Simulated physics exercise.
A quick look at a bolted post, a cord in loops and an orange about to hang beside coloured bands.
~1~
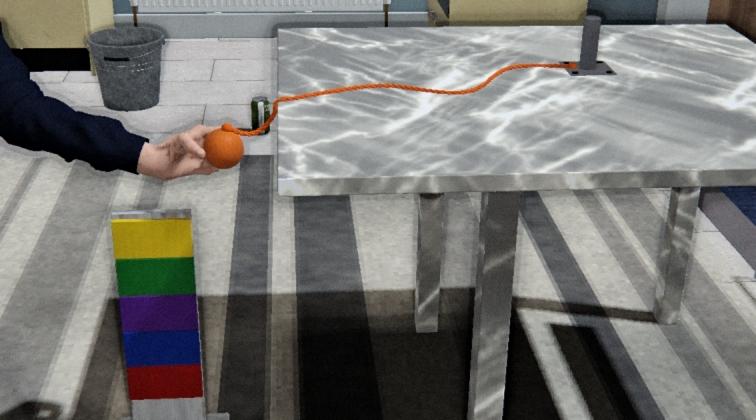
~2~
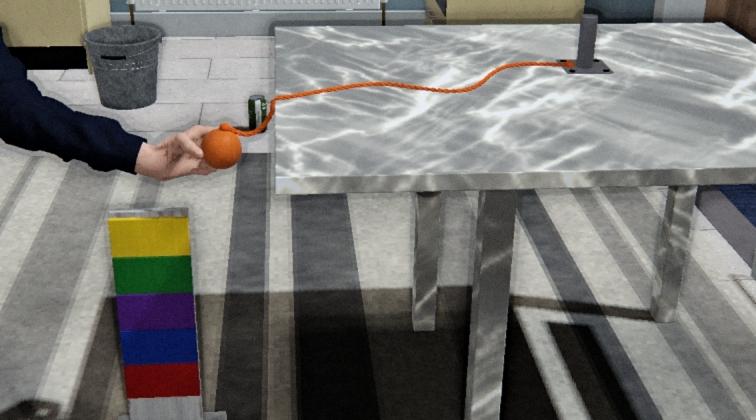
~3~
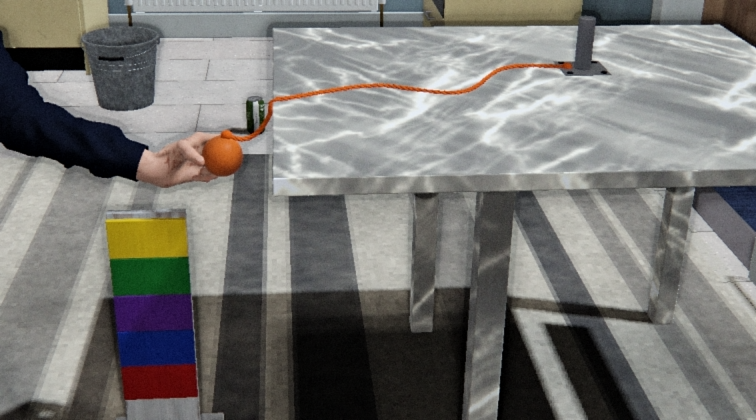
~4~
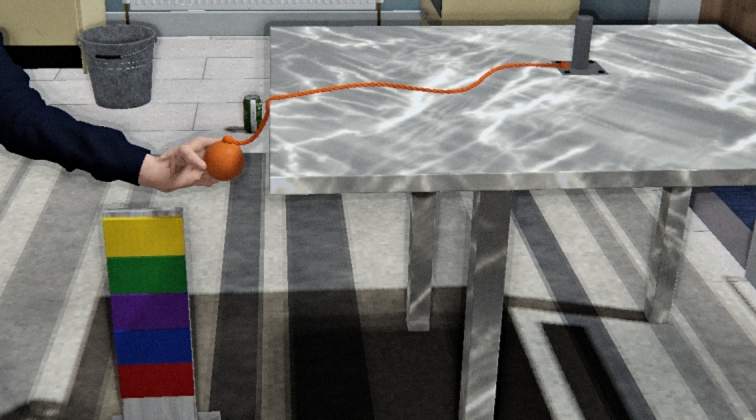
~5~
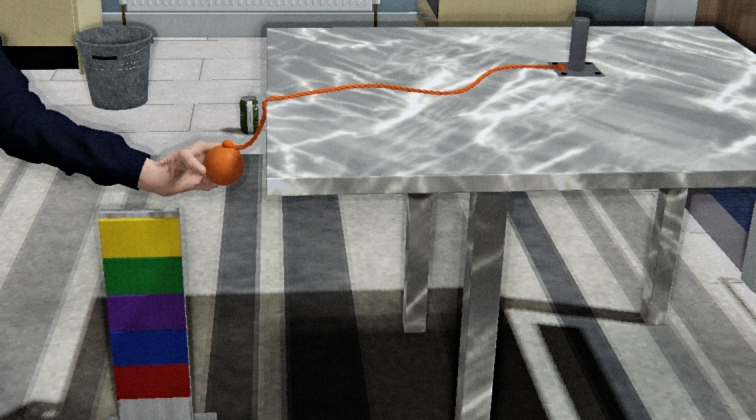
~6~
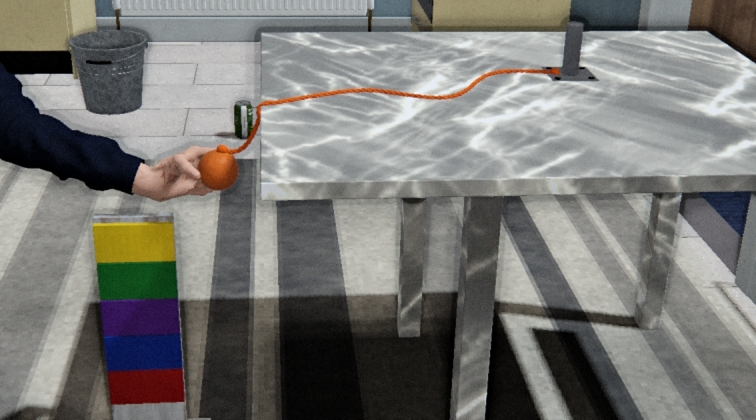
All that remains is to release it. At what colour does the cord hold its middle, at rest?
At yellow.
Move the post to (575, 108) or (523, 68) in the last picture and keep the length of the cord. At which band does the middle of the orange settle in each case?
Try by try: Green; green.
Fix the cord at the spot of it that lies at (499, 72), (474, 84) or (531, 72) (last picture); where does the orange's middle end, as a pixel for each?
In that order: (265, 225), (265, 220) and (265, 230).
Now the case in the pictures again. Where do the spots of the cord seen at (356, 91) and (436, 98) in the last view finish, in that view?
Near (317, 95) and (396, 88).
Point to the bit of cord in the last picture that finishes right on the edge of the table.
Near (299, 99).
Soon after, orange near (229, 233); level with yellow.
Then, orange near (291, 223); level with yellow.
Further on, orange near (262, 232); level with yellow.
At rest, orange near (265, 231); level with yellow. Its centre hangs level with the yellow band.
